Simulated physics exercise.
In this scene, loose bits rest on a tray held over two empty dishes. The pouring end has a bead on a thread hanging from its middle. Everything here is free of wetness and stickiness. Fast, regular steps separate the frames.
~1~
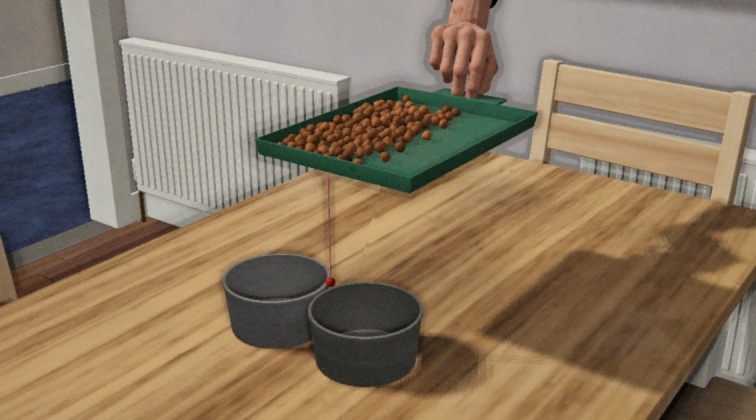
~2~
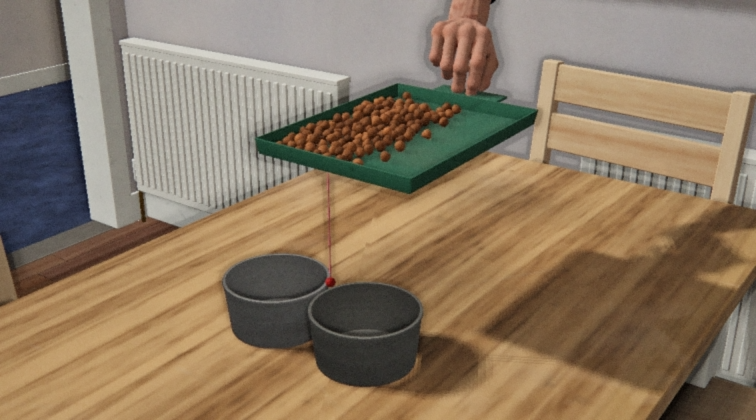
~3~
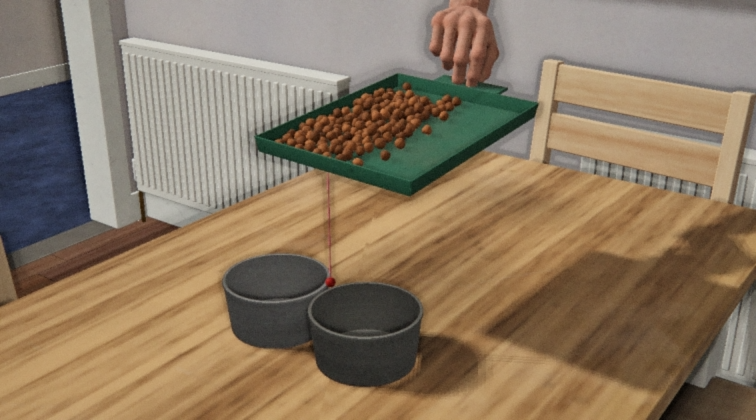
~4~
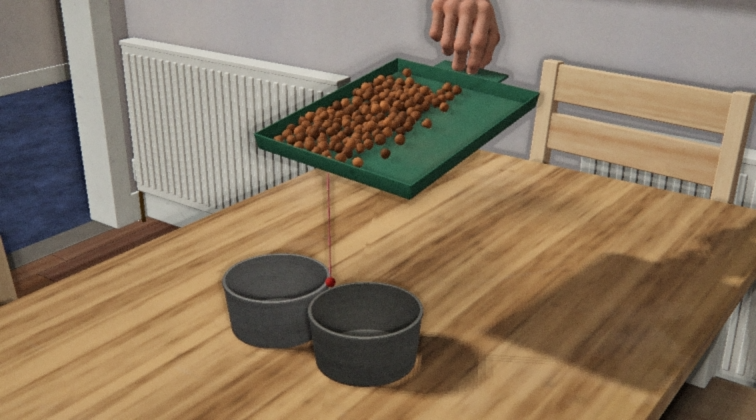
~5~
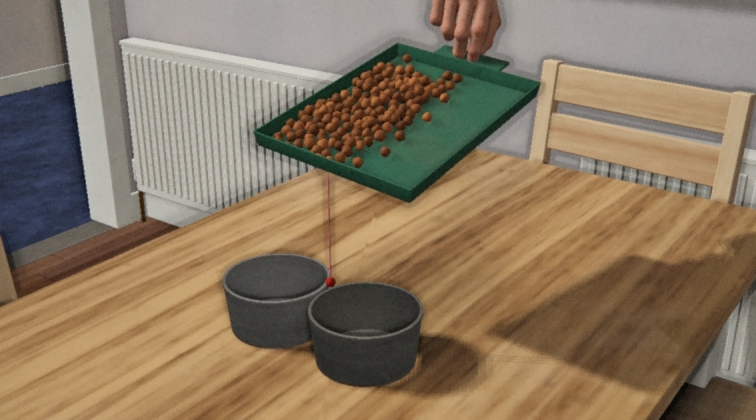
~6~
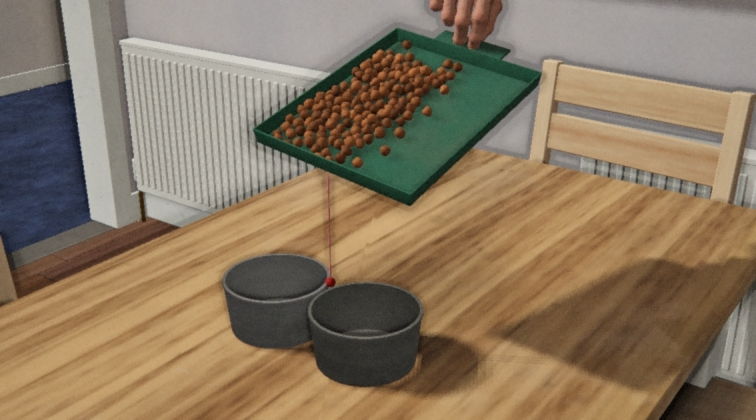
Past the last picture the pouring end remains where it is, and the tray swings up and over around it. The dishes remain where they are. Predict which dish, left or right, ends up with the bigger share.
Right.
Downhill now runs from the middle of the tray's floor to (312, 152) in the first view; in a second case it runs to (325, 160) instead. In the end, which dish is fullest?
The leftmost dish, then the leftmost dish.
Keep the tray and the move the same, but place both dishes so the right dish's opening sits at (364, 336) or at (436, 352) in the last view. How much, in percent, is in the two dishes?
First case around 70 %, second case around 70 %.
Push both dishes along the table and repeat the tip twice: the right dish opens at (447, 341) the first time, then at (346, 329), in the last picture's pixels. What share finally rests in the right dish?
You'd get 40 in a hundred first and 60 in a hundred after that.
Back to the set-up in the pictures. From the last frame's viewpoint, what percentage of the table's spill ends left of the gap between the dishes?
Close to 40 %.
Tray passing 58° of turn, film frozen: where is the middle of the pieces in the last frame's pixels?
Centre estimate: (374, 131).
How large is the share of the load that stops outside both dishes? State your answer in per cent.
About 50 per cent.
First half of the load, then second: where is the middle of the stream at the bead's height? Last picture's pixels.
First near (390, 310), later near (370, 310).
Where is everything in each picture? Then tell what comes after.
Corners of the pouring end near (259, 139) and (410, 176), level; middle of the load near (370, 128), hazelnuts; left dish near (242, 317); right dish near (331, 353); bead on its thread near (331, 282), in the first picture.
Corners of the pouring end near (259, 138) and (410, 177), level; middle of the load near (370, 127), in the second picture.
Corners of the pouring end near (258, 136) and (410, 179), tipped barely, lowest at the right corner; middle of the load near (370, 122), in the third picture.
Corners of the pouring end near (258, 133) and (410, 183), tipped a little, lowest at the right corner; middle of the load near (369, 114), in the fourth picture.
Corners of the pouring end near (257, 131) and (410, 188), tipped a little, lowest at the right corner; middle of the load near (369, 106), in the fifth picture.
Corners of the pouring end near (257, 129) and (410, 192), tipped clearly, lowest at the right corner; middle of the load near (369, 99); left dish near (242, 317); right dish near (331, 353), in the sixth picture.
Shortly afterwards, tray tipped steeply; all but a few on the tray; only a few in the air.
Next, tray tipped right over; the bulk on the tray; only a few in the right dish; a little outside both; only a few in the air.
Some moments later, tray tipped past a quarter turn; near half in the right dish; near half outside both.
In the end, tray tipped past a quarter turn; near half in the right dish; none at all in the left dish; near half outside both.
